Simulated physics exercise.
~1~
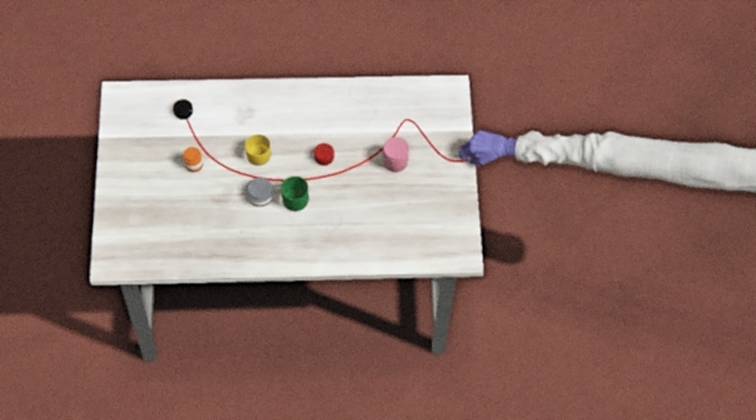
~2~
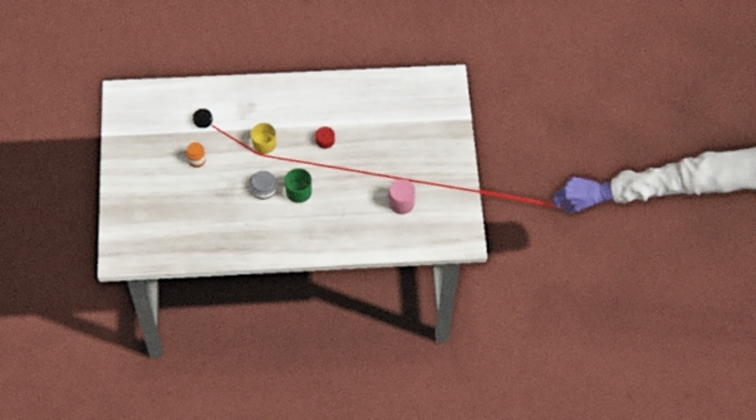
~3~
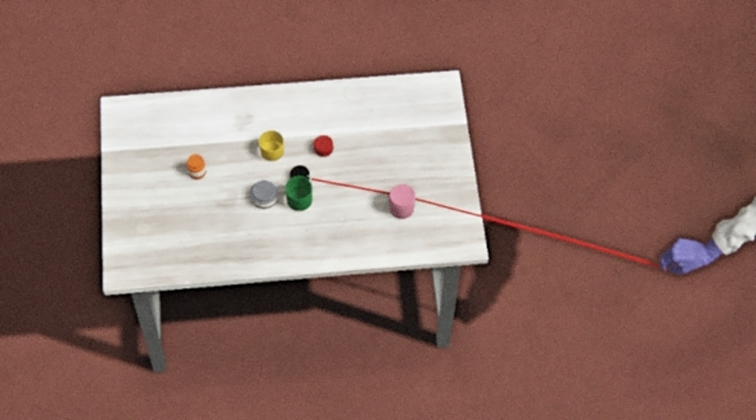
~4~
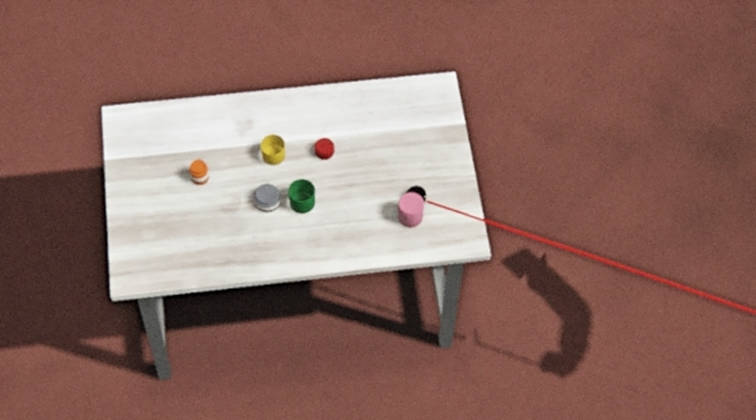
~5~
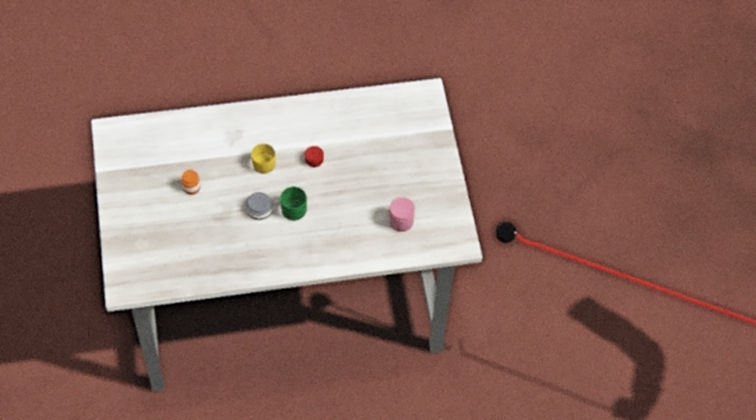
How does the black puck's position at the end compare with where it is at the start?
At the start the black puck sits on the upper left part of the table. By the end it is off the table, just beyond the right edge and lower down in the view.
A hand's red cord shifts a pink tub, then drags a black puck off a table.
